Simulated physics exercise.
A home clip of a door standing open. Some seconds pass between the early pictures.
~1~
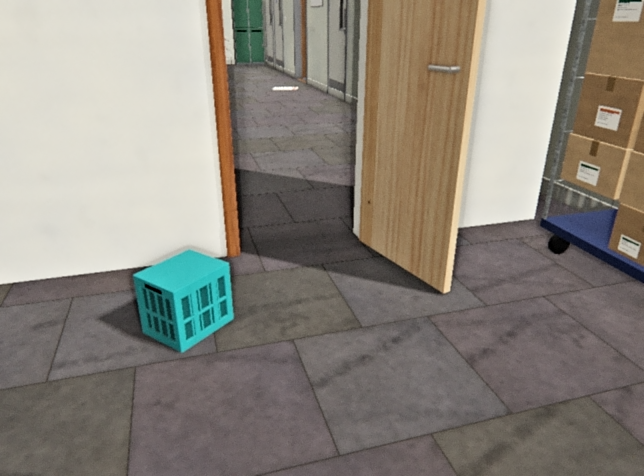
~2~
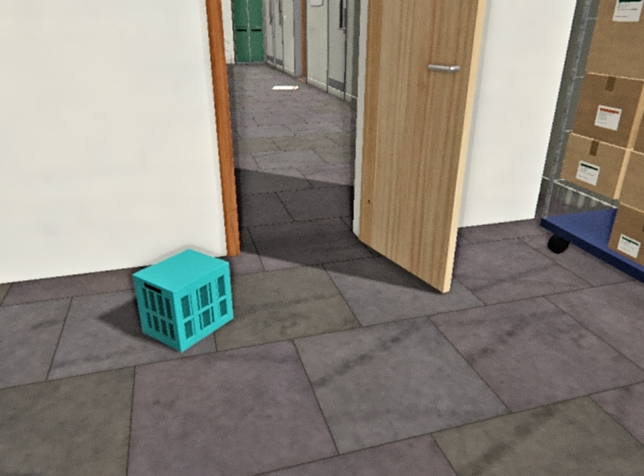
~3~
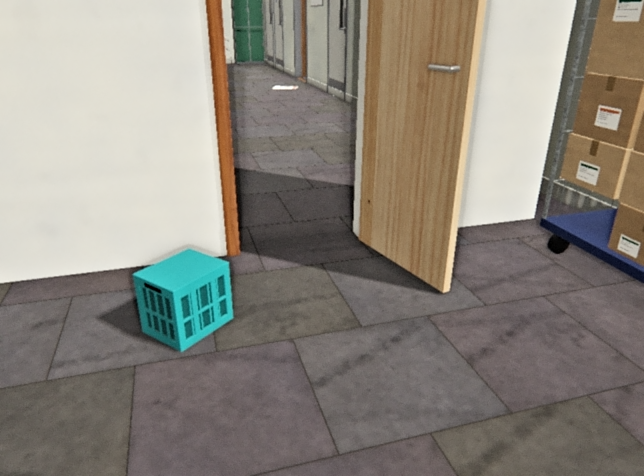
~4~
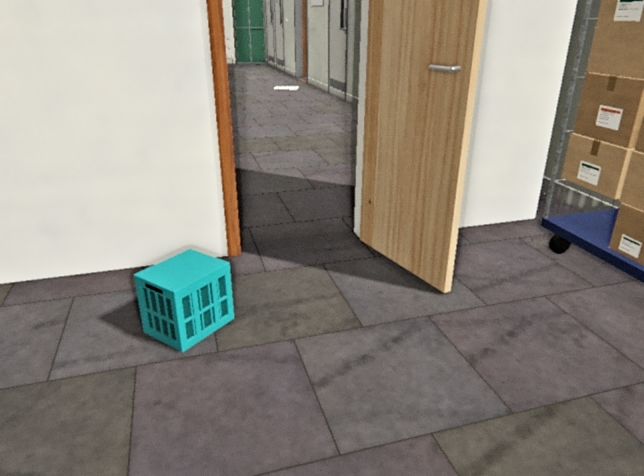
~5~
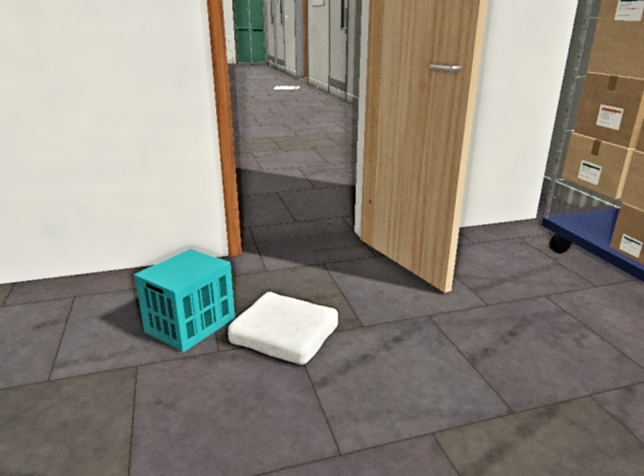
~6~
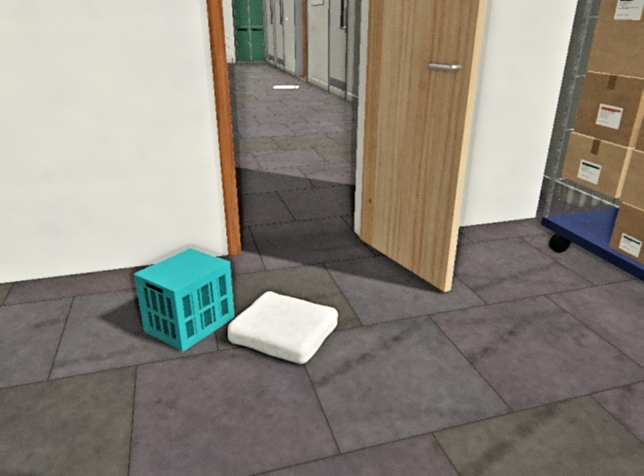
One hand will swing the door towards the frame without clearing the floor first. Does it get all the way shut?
The door reaches the frame.
Then, 0.80 s after the last picture, door 84° open.
Then, 1.70 s after the last picture, door 49° open.
Then, 2.50 s after the last picture, door 18° open.
At rest, door 0° open; both in place. Seen from the same camera at the end, white cushion near (284, 325).
